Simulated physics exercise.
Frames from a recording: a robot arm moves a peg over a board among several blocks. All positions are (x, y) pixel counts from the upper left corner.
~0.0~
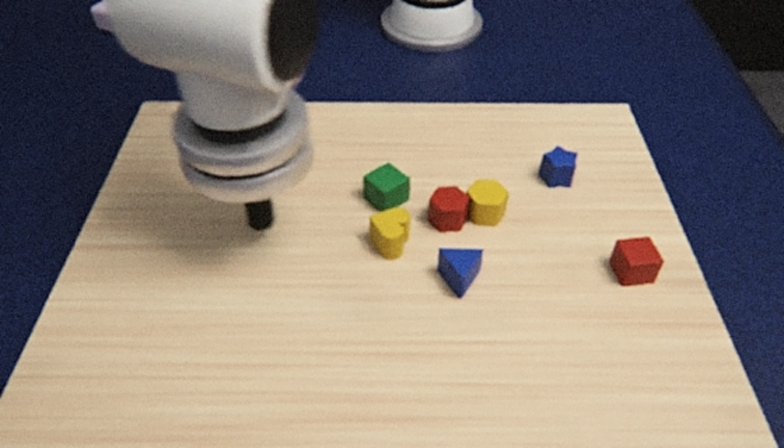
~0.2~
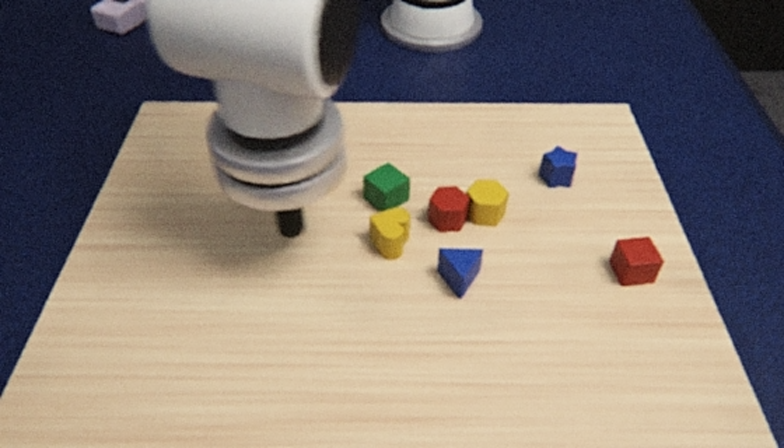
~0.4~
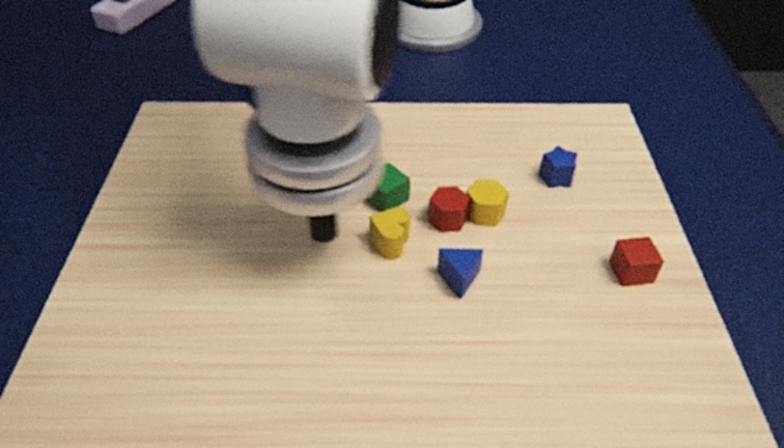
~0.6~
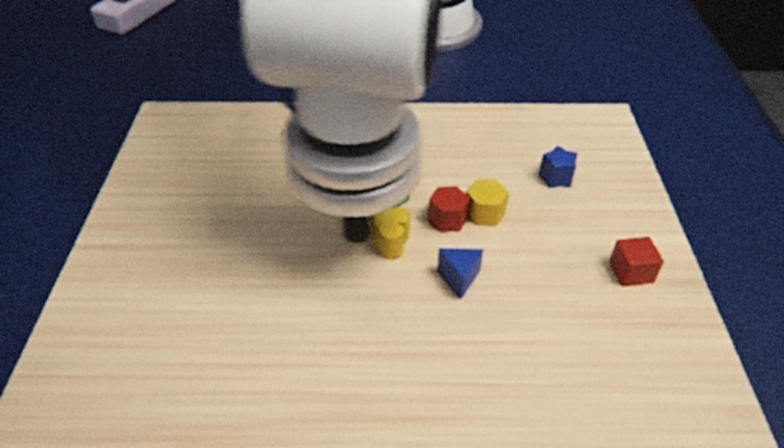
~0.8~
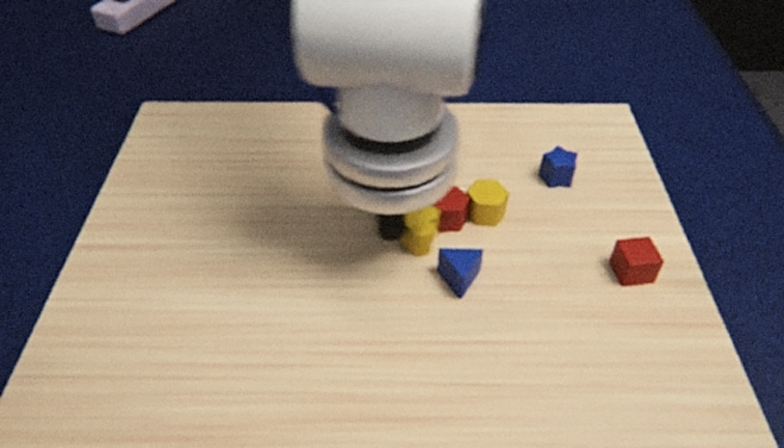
On a wooden board, a robot arm moves right and pushes the yellow heart rightward.
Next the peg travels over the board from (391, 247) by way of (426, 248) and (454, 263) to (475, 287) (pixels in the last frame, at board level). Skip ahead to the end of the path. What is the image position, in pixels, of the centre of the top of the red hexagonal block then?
I'd place it at (467, 188), taking the centre of its top.
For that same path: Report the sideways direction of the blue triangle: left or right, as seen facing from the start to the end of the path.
Right side.
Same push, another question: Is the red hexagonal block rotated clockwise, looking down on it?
No
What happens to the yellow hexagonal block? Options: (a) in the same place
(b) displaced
My answer is option b.
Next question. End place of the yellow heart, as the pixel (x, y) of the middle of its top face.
Its top centre lands on (471, 217).
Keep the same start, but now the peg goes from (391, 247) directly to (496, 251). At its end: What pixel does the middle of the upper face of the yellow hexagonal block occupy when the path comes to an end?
Its top middle will sit at (507, 180).
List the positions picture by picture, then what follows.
In the first picture, tip of the peg (262, 222), middles of tops, yellow heart (391, 221), red hexagonal block (450, 198), blue triangle (462, 258), yellow hexagonal block (488, 191).
In the second picture, peg (292, 229), nothing pushed.
In the third picture, peg (324, 233), nothing pushed.
In the fourth picture, peg (357, 234), nothing pushed.
In the fifth picture, peg (391, 232), yellow heart (420, 218), red hexagonal block (450, 198), blue triangle (462, 258), yellow hexagonal block (488, 191).
What follows on the original path. One third of the way, peg (427, 233); yellow heart (455, 216), turned 15° anticlockwise; red hexagonal block (466, 190), turned 40° anticlockwise; yellow hexagonal block (503, 184), turned 35° clockwise.
Two thirds of the way, peg (456, 248); yellow heart (471, 217), turned 30° anticlockwise; red hexagonal block (467, 188), turned 50° anticlockwise; blue triangle (465, 262); yellow hexagonal block (504, 182), turned 40° clockwise.
At the end, peg (477, 272); yellow heart (471, 217), turned 30° anticlockwise; red hexagonal block (467, 188), turned 50° anticlockwise; blue triangle (485, 289); yellow hexagonal block (504, 182), turned 40° clockwise.
